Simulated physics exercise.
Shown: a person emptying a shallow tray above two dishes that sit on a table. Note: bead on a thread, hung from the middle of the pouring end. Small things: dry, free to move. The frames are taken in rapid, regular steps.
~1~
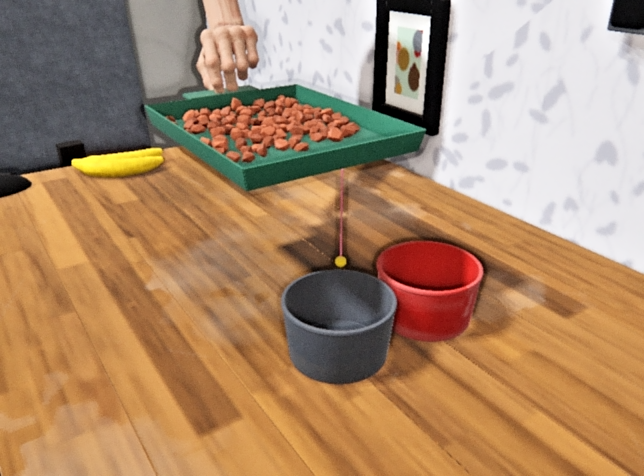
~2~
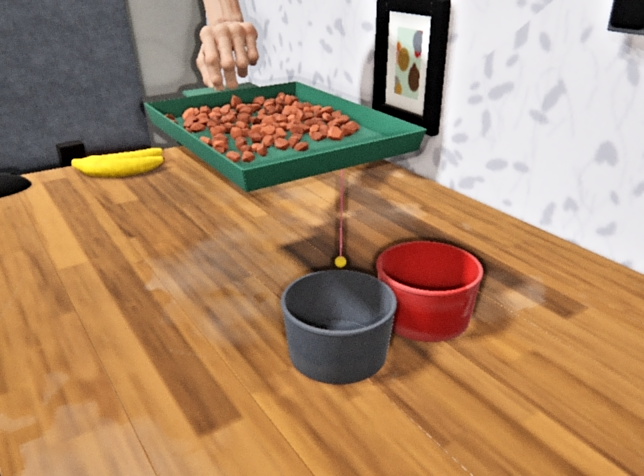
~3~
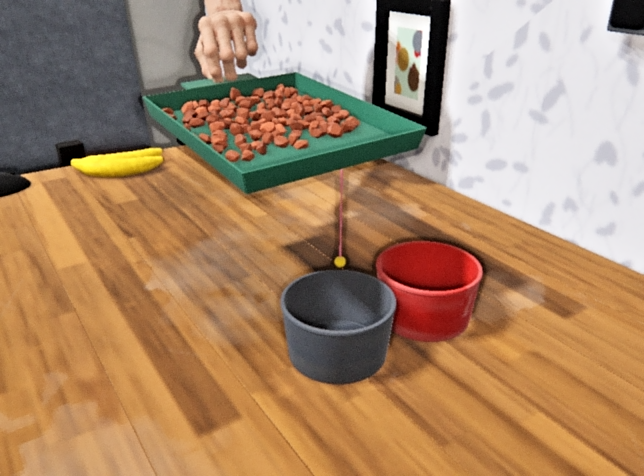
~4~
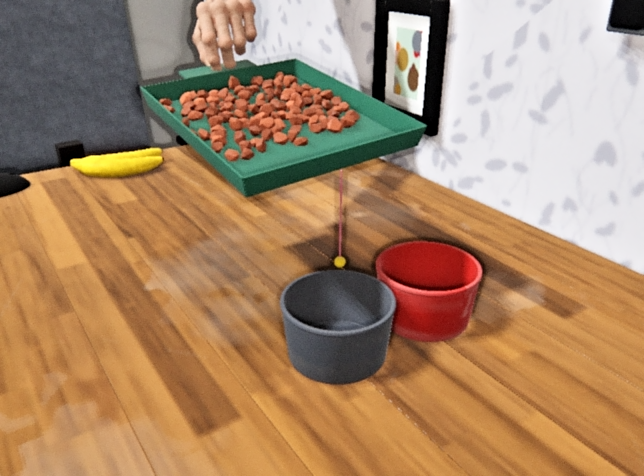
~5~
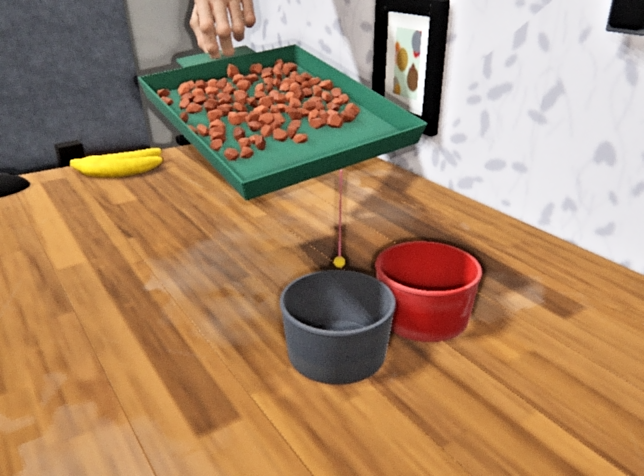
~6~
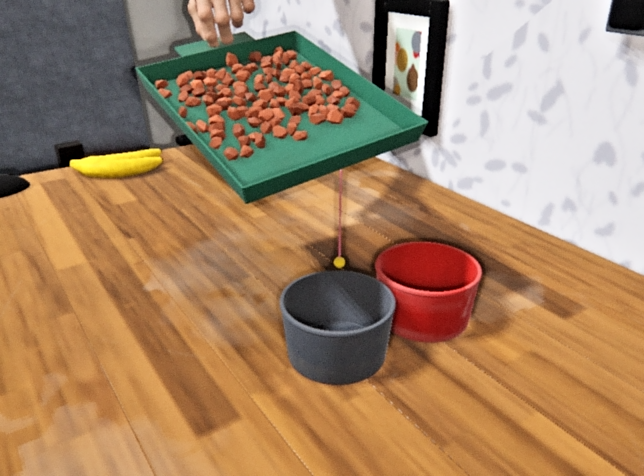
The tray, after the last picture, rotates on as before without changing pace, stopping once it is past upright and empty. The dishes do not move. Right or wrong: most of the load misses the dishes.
Right, the dishes get under half.
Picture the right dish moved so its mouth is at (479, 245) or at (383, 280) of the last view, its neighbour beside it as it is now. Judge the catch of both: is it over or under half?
The pair would catch the lesser share the first time and the greater share the second time.
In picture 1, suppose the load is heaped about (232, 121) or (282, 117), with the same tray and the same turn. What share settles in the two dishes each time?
Close to 20 in a hundred, then close to 40 in a hundred.
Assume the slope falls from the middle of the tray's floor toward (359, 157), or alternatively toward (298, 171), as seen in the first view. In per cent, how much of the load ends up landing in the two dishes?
About 80 %, then 40 %.
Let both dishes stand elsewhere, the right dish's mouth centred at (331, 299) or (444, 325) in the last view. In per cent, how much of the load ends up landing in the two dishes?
Close to 70 in a hundred, then close to 0 in a hundred.
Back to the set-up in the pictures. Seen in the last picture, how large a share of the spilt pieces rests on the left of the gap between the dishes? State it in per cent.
Around 100 %.
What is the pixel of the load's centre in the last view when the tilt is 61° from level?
The middle of the load sits near (276, 156).
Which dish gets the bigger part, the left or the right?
The left-positioned one, it's fuller.
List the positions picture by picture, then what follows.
The first frame shows corners of the pouring end (246, 166) and (419, 129), level; middle of the load (267, 125), bits of crushed brick; left dish (372, 349); right dish (463, 309); bead on its thread (341, 262).
The second frame shows corners of the pouring end (246, 167) and (420, 129), level; middle of the load (267, 123).
The third frame shows corners of the pouring end (245, 170) and (420, 127), tipped barely, lowest at the left corner; middle of the load (266, 118).
The fourth frame shows corners of the pouring end (245, 174) and (420, 125), tipped a little, lowest at the left corner; middle of the load (265, 110).
The fifth frame shows corners of the pouring end (245, 178) and (420, 123), tipped a little, lowest at the left corner; middle of the load (264, 102).
The sixth frame shows corners of the pouring end (245, 183) and (421, 121), tipped clearly, lowest at the left corner; middle of the load (264, 95); left dish (370, 350); right dish (462, 309).
Just after the last frame, tray tipped steeply; almost all on the tray; about a tenth in the air.
A moment on, tray tipped past a quarter turn; roughly half on the tray; about a tenth in the left dish; roughly a third outside both; about a tenth in the air.
Further on, tray tipped past a quarter turn; roughly a third in the left dish; roughly two thirds outside both.
When it is over, tray tipped past a quarter turn; roughly a third in the left dish; not one in the right dish; roughly two thirds outside both.
